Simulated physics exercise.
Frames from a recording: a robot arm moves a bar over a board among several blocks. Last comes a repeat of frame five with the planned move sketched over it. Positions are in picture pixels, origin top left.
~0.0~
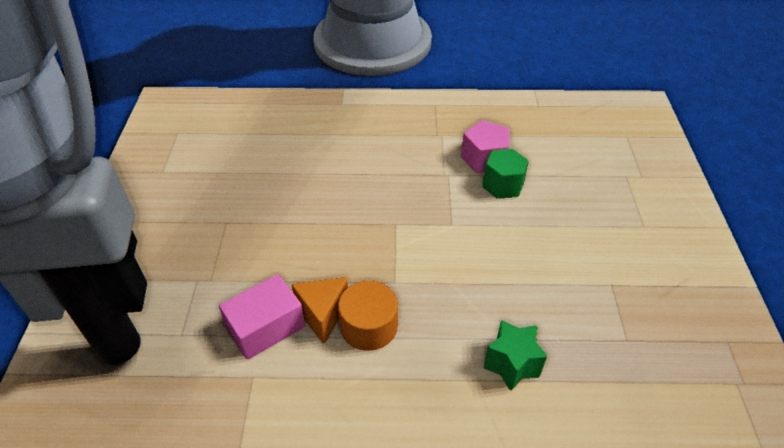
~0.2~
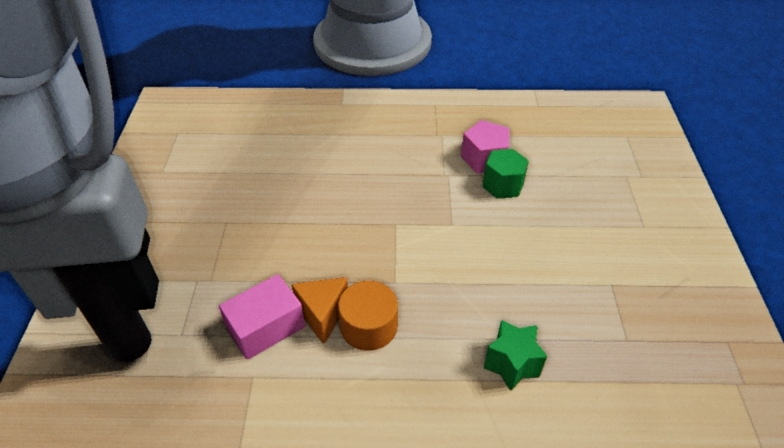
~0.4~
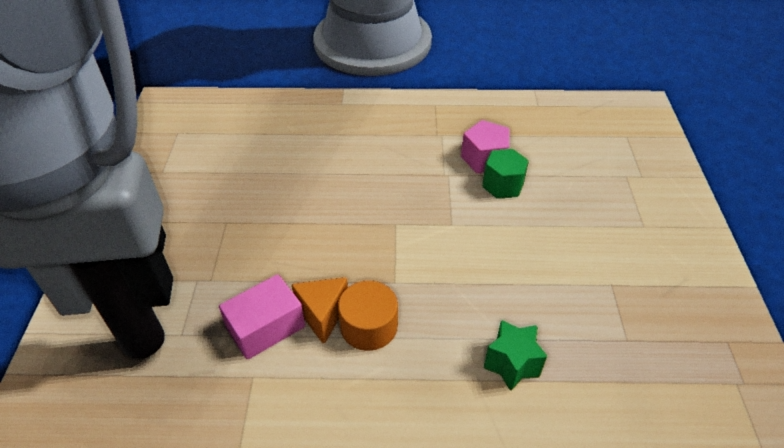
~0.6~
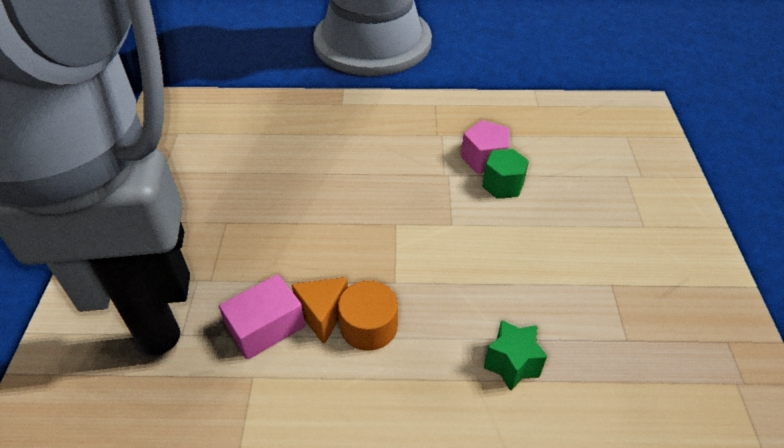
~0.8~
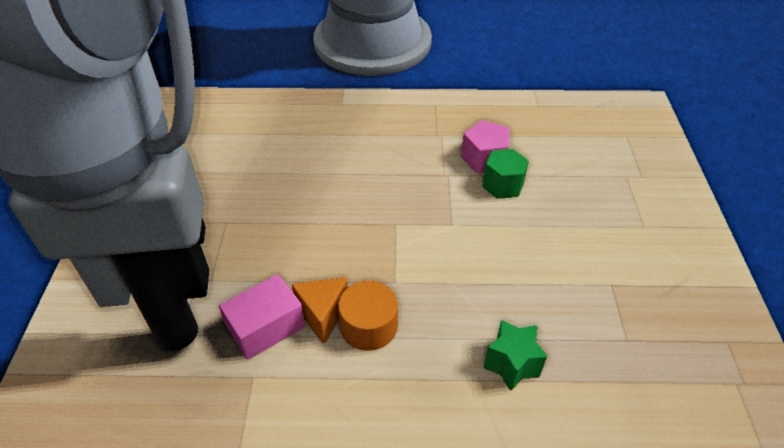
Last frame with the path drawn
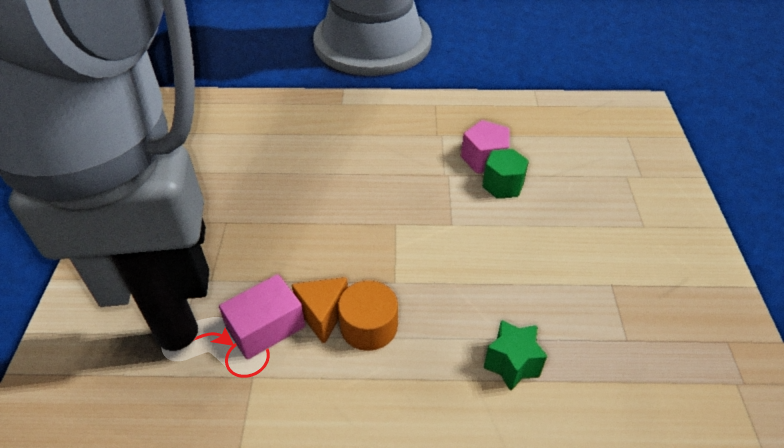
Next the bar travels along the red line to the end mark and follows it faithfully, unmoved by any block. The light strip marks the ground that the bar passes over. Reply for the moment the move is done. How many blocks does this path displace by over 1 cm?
My count: 3 or more.
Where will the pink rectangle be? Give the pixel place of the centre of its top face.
Around pixel (299, 309).
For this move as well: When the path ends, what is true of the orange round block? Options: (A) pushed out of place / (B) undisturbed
(A)
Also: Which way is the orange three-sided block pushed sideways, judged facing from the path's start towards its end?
Facing from start to end, it shifts left.
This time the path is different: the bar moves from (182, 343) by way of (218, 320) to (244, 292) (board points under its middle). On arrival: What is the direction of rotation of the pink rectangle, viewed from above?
Looking down, my answer is that the pink rectangle rotates clockwise.
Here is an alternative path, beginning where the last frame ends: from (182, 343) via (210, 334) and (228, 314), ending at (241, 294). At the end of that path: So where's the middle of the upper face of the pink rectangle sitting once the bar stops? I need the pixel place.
It comes to (285, 281).
Drawn move, from (182, 343) through (209, 334) and (230, 342) to (247, 358).
The first path, step by step. Halfway along, bar (218, 326); pink rectangle (275, 304); orange three-sided block (330, 290); orange round block (374, 303).
At the end, bar (244, 348); pink rectangle (299, 309), turned 30° anticlockwise; orange three-sided block (347, 279); orange round block (387, 301).
